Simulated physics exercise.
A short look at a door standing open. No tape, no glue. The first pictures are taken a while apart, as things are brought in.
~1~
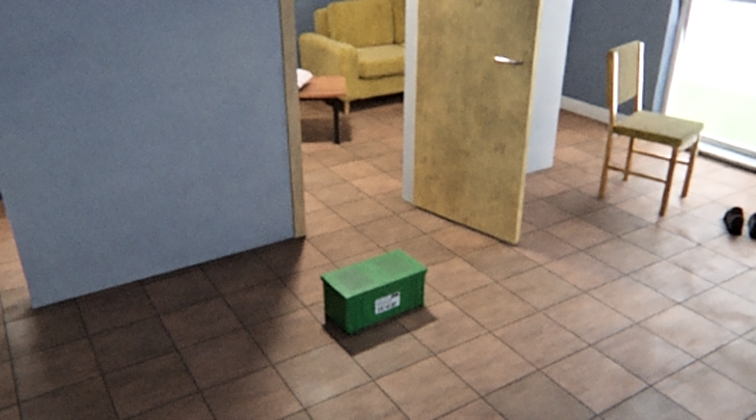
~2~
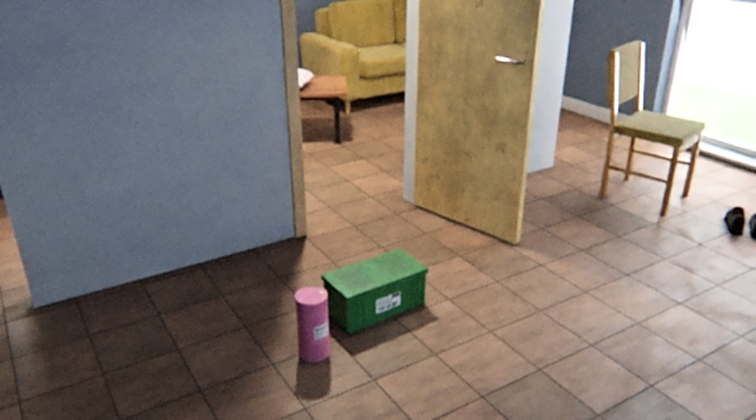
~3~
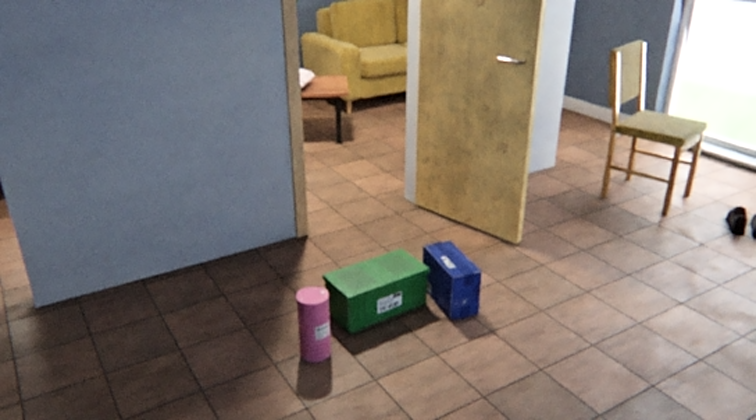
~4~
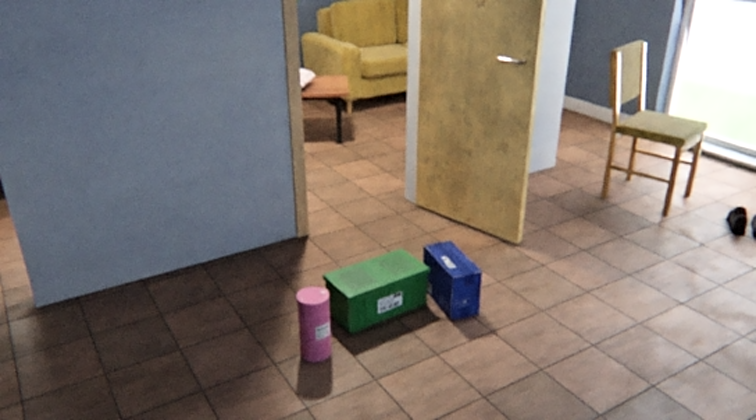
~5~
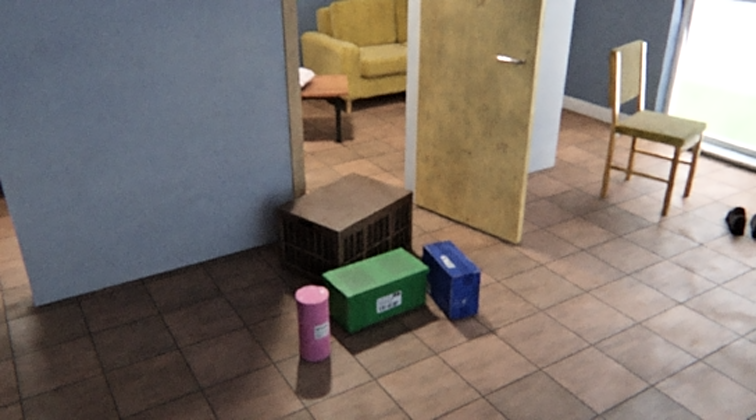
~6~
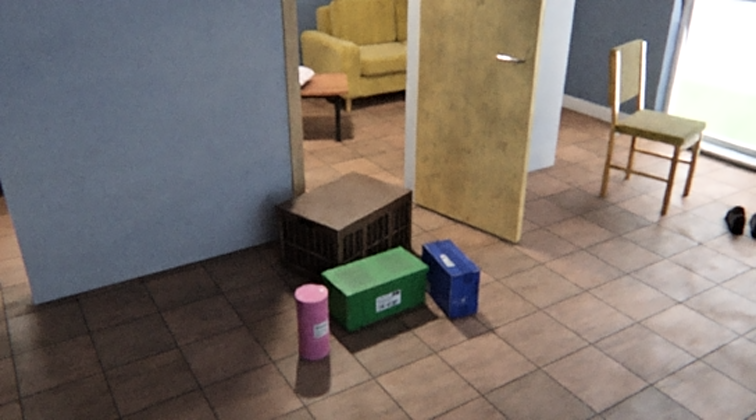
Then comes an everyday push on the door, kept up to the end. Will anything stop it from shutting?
In the end the door jams.
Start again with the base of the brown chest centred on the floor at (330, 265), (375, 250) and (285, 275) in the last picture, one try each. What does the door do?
First, it stops short; second, it stops short; third, it shuts.
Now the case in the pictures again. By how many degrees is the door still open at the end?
About 55°.
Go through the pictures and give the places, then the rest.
In the first frame, door wide open and still.
In the second frame, door wide open and still; green tote (375, 290).
In the third frame, door wide open and still; pink canister (314, 324); green tote (377, 290).
In the fourth frame, door wide open and still; blue parcel (451, 279); pink canister (315, 324).
In the fifth frame, door wide open and still; green tote (376, 290); blue parcel (450, 279).
In the sixth frame, door wide open and still; brown chest (347, 228); pink canister (313, 322).
Then, 0.50 s on from there, door at 97°.
Then, 1.00 s on from there, door at 81°.
Then, 1.30 s on from there, door at 70°.
Then, 1.60 s on from there, door at 60°.
In the end, door at 54°; all 4 unmoved. At the end, from the last picture's camera, brown chest near (346, 228).
